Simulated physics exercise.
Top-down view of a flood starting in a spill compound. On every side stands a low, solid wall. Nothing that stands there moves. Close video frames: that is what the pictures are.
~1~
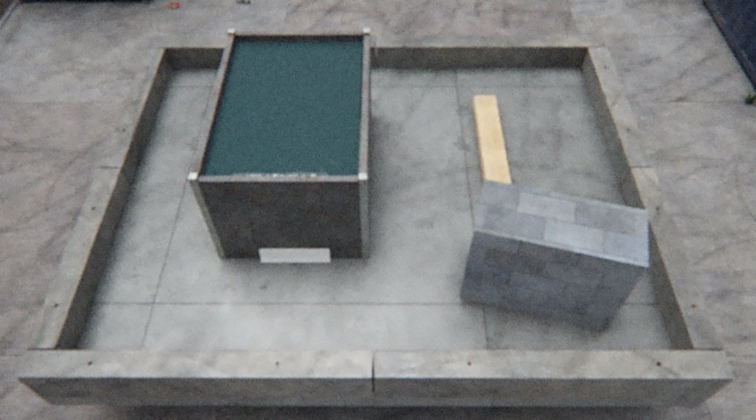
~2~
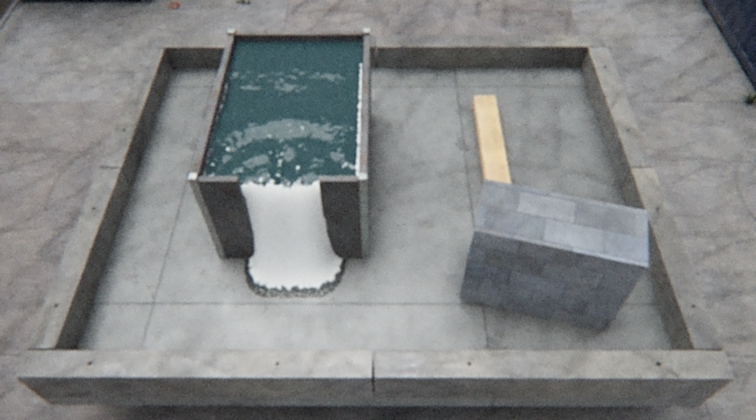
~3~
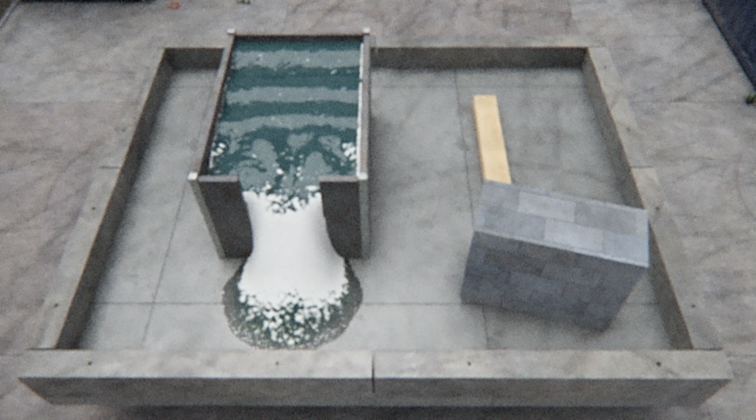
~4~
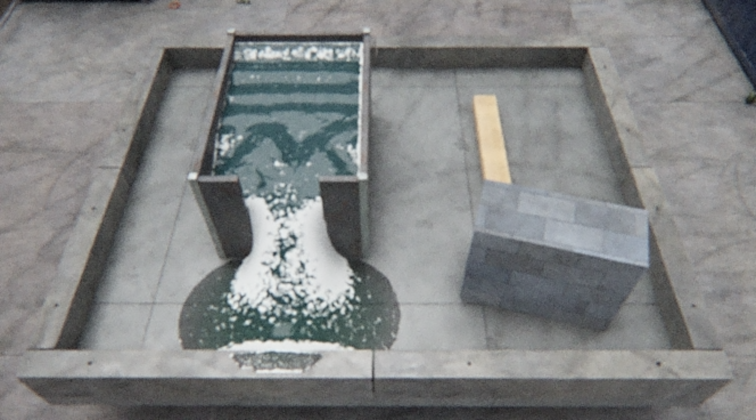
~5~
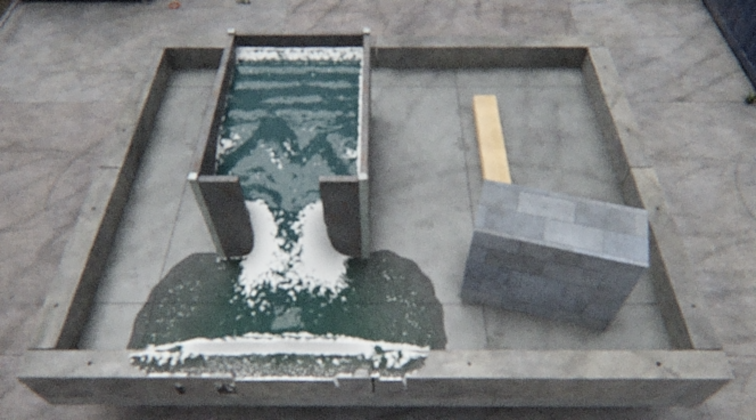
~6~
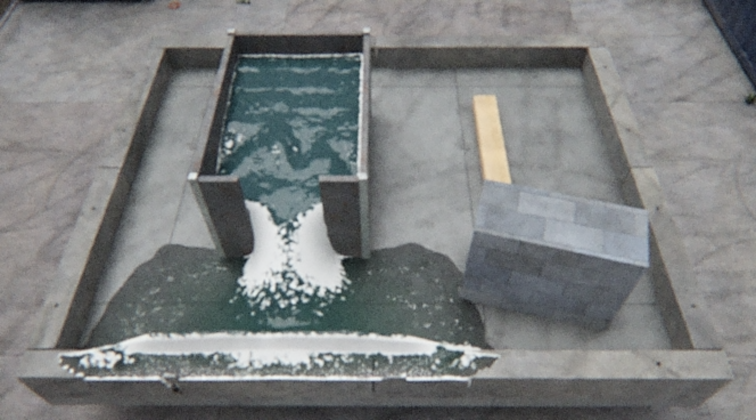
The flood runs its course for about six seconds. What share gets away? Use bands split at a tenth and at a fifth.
A tenth to a fifth.
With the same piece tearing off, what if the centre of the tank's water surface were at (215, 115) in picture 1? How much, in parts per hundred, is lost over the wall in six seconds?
Observed share: Around 18 %.
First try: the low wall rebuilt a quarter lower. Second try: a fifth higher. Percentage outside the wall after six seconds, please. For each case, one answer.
Well, you'd get 26 per cent in the first case and 8 per cent in the second.
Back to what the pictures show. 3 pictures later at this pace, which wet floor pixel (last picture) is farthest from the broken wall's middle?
The front should reach about (667, 364).
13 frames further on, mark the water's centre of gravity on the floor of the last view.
At about (321, 230).
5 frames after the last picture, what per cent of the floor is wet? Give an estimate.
My guess is around 35 in a hundred.
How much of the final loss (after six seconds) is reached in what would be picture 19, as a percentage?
I'd say about 90 per cent.
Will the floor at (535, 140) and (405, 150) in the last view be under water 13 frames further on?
Soaked, spared.
A moment on, water covers 30 % of the floor; the low wall has let 1 % over.
Next, water covers 35 % of the floor; the low wall has let 4 % over.
Then, water covers 60 % of the floor; the low wall has let 13 % over.
Later, water covers 75 % of the floor; the low wall has let 15 % over.
In the end, water covers 80 % of the floor; the low wall has let 15 % over.
